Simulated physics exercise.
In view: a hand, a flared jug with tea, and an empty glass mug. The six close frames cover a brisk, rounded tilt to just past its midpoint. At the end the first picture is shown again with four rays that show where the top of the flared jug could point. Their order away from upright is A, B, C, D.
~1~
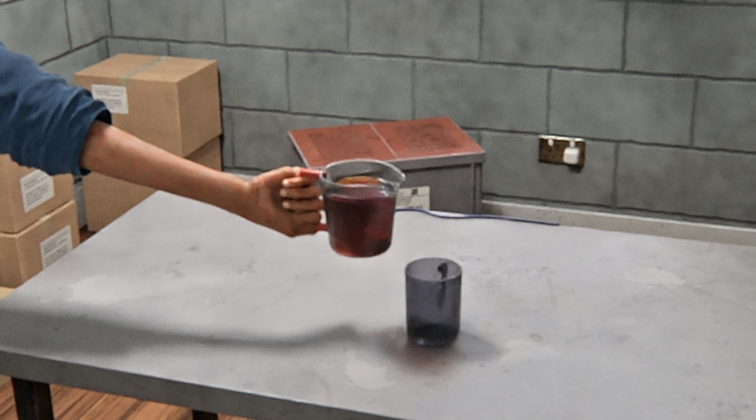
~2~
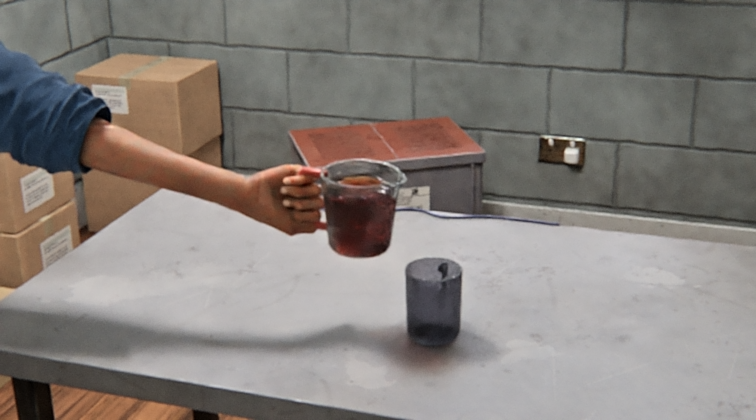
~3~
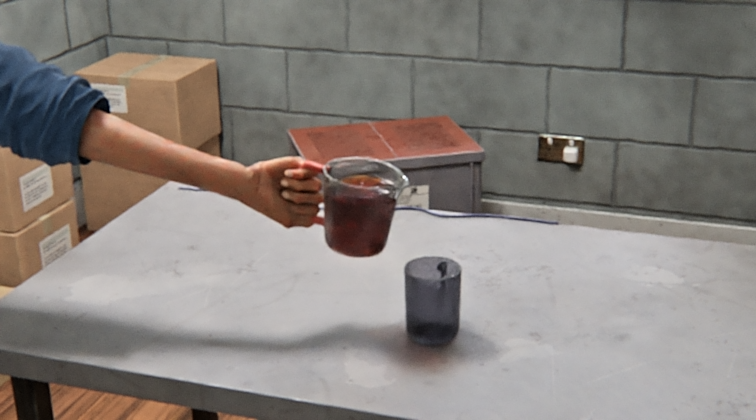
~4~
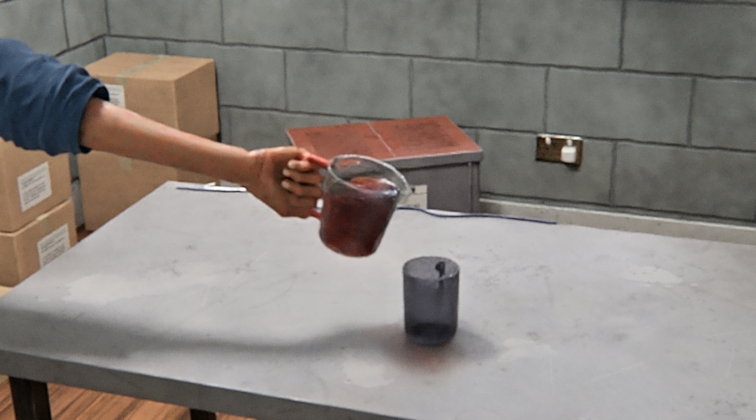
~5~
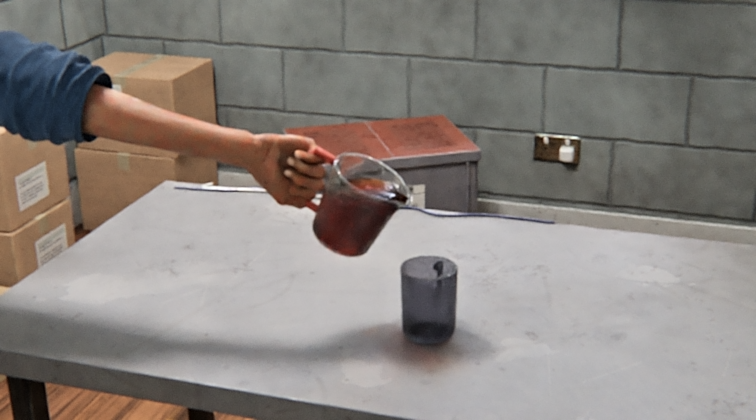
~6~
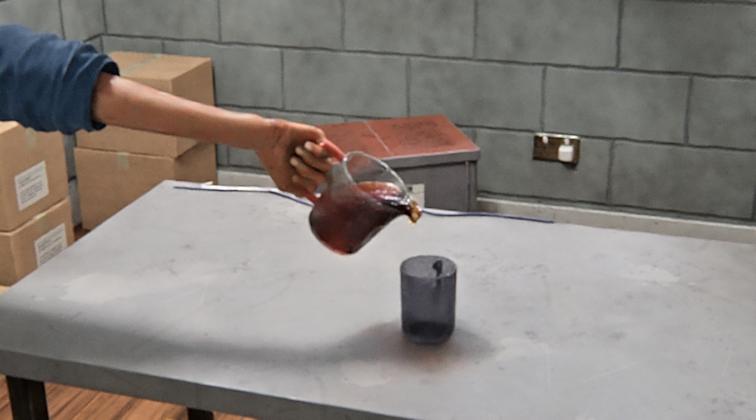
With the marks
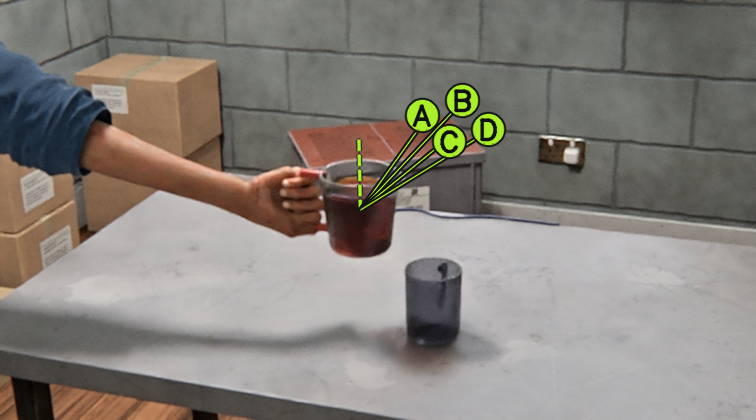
A hand reaching in from the left, its arm in a blue sleeve, holds a clear flared jug of dark reddish tea above a grey table, seen from slightly above in a room with grey block walls. A smoky dark glass mug stands below, with cardboard boxes at left and a rust-topped box behind. The jug, upright at first, tilts steadily rightward until tea crosses its lip.
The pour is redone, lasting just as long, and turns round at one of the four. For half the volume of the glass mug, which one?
D is best.
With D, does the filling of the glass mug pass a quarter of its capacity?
Yes.
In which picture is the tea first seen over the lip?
Picture 6.
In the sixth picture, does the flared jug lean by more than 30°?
Yes, it does.
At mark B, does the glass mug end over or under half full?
Under.
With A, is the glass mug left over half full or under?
Under.
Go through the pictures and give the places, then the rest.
Upright, lip at (403, 179); rim of the glass mug round (433, 269); nothing has left yet.
Upright, lip at (404, 181); nothing has left yet.
Tipped about 8°, lip at (407, 185); nothing has left yet.
Tipped about 16°, lip at (409, 193); nothing has left yet.
Tipped about 27°, lip at (410, 202); nothing has left yet.
Tipped about 38°, lip at (411, 212); tea is over the lip, down to (415, 220).
On the marked copy, A at (415, 132); B at (451, 112); C at (434, 150); D at (474, 139).
With A, the glass mug ends with about 13 % of what it can hold.
With B, the glass mug ends with about 24 % of what it can hold.
With C, the glass mug ends with about 36 % of what it can hold.
With D, the glass mug ends with about 51 % of what it can hold.
